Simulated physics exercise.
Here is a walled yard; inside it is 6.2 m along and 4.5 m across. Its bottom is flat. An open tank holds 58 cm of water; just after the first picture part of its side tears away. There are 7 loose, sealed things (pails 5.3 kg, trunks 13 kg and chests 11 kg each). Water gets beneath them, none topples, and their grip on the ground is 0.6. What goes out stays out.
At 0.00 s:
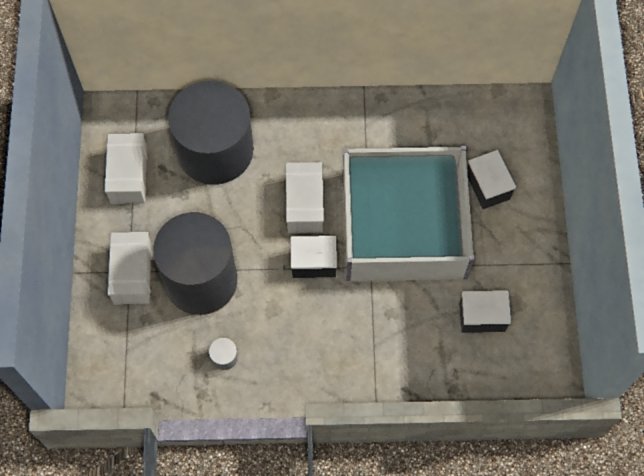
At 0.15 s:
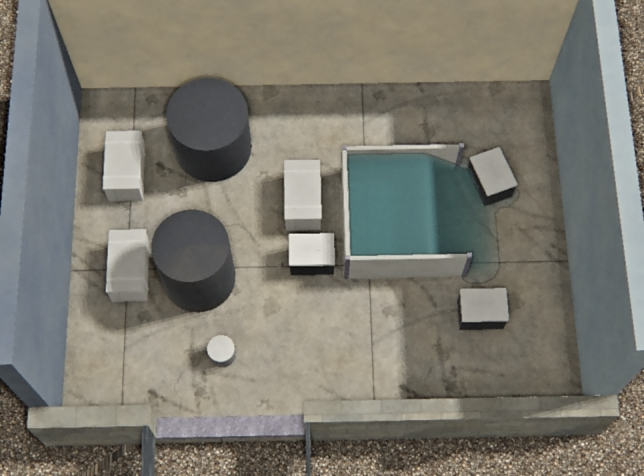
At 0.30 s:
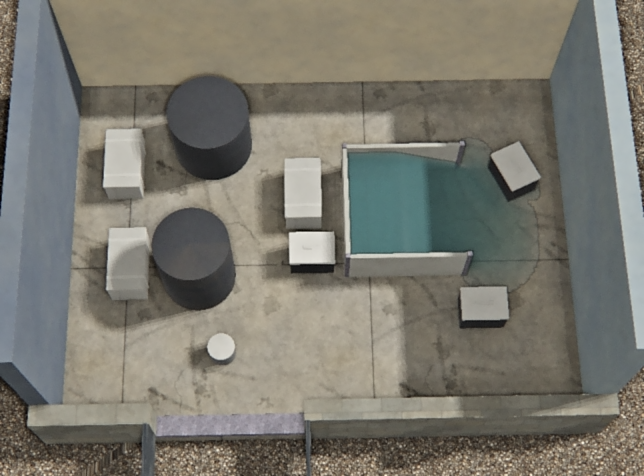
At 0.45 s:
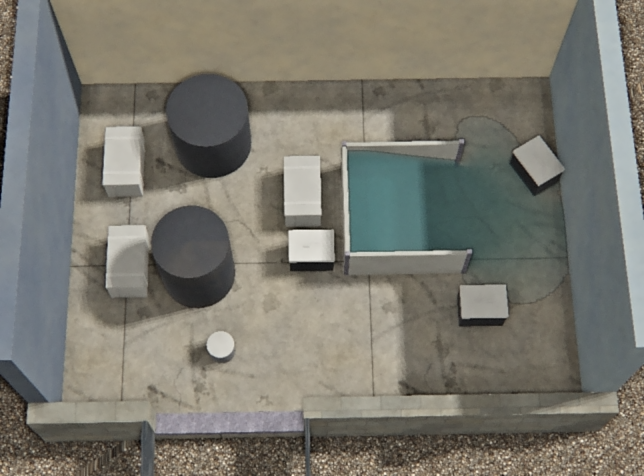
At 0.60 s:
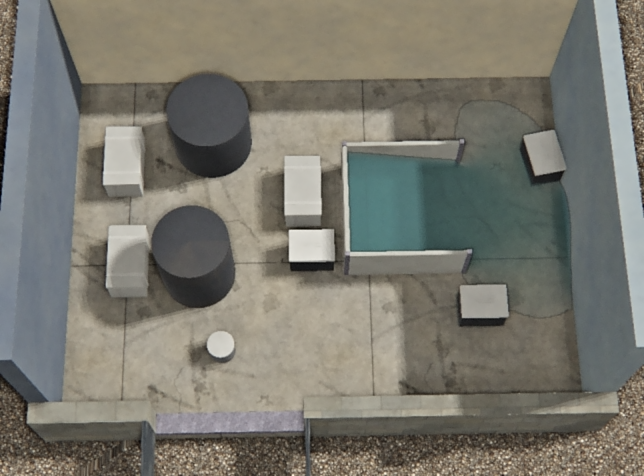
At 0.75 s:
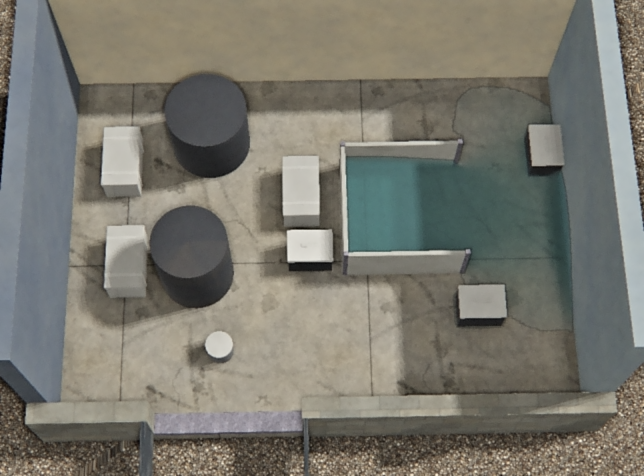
Walled yard with an open tank losing its right side, teal water spreading across the floor and pushing one pale chest rightward.
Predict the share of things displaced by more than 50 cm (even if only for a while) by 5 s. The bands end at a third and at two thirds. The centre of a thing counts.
Share: Less than a third.
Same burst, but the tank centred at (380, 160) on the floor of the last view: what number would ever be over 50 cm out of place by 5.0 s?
In that case 2 of them.
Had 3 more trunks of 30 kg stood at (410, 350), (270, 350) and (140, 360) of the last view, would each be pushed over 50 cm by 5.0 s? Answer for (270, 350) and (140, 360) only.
In that order: Less, under.
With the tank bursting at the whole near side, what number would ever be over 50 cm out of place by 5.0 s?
In that case 3 of them.
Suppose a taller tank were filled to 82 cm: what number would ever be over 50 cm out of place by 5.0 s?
Then 3.
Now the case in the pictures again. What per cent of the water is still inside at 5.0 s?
About 100 per cent.
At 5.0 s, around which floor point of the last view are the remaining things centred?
Near (254, 243).
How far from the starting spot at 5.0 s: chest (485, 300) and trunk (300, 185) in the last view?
In turn: 50 cm, 0 cm.
After 1.1 s 1 of 7 are over 50 cm from their spots; 0 afloat.
After 2.2 s 1 of 7 are over 50 cm from their spots; 1 afloat.
After 3.5 s 1 of 7 are over 50 cm from their spots; 0 afloat.
After 5.0 s 2 of 7 are over 50 cm from their spots, and 2 have been at some point; 1 afloat.
